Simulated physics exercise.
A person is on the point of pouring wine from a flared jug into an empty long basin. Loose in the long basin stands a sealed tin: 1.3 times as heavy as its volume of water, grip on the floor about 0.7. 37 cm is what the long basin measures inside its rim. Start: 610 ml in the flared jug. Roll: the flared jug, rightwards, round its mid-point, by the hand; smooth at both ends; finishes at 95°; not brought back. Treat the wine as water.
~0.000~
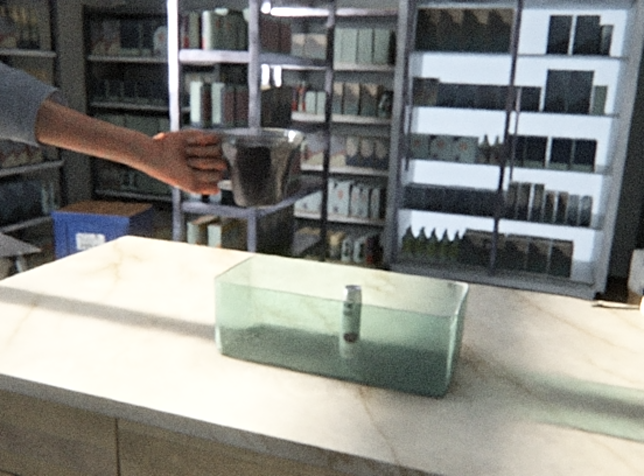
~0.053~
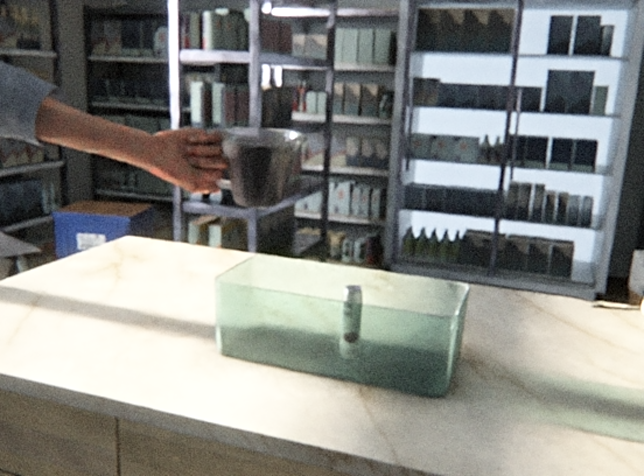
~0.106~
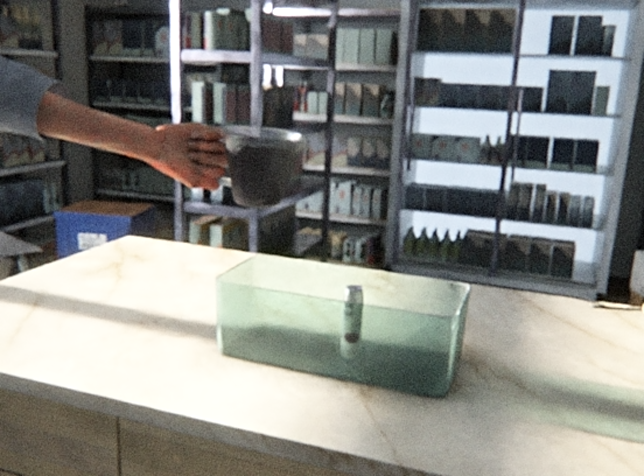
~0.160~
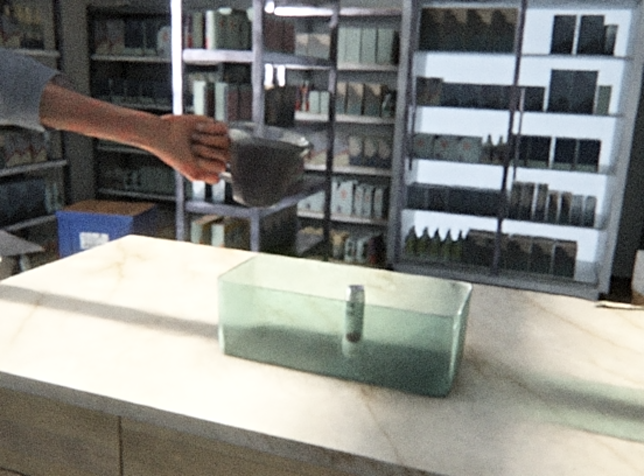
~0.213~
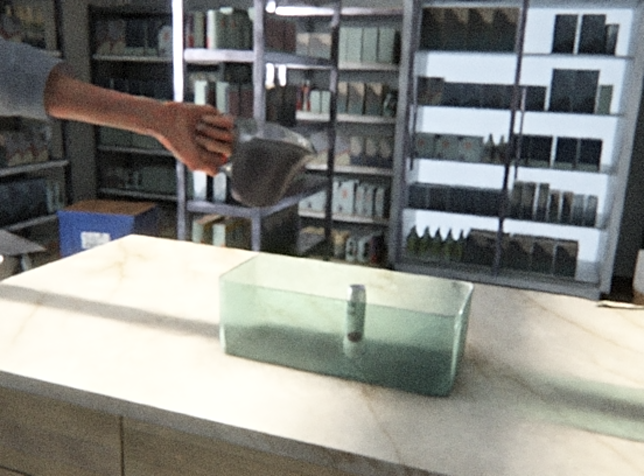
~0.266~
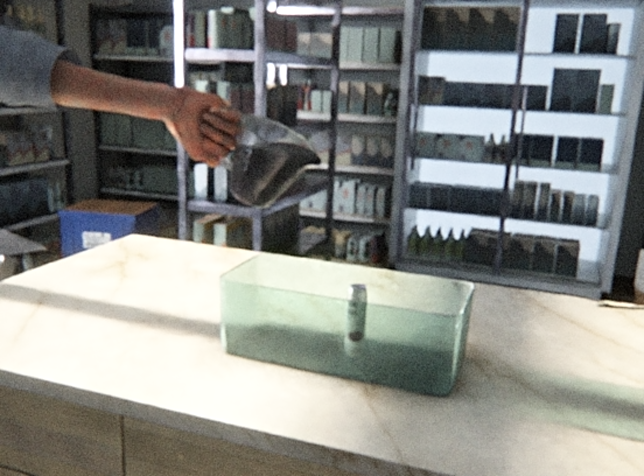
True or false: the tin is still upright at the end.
False.
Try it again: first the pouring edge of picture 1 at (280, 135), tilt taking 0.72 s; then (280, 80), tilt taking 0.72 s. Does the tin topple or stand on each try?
First it stays on its base; then it tips over.
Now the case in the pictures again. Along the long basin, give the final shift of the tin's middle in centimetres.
Shift of tin centre: Approx. 9.0 cm.
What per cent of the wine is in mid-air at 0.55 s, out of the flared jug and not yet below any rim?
About 32 per cent.
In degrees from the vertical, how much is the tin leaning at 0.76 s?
The tilt is near 0°.
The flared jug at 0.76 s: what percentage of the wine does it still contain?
10 %.
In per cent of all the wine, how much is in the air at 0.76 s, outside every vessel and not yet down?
It comes to some 16 percent of the total.
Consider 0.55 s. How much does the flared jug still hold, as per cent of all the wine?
50 %.
By 0.55 s the tilt is 83° and 49 per cent is still to pour; the tin stands where it began.
By 0.76 s the tilt is 95° and 10 per cent is still to pour; the tin stands 2 cm from where it began.
By 0.98 s the tilt is 95° and 1 per cent is still to pour; the tin leans 26°.
By 1.22 s the tilt is 95° and 0 per cent is still to pour; the tin lies on its side.
At rest the tin lies on its side.
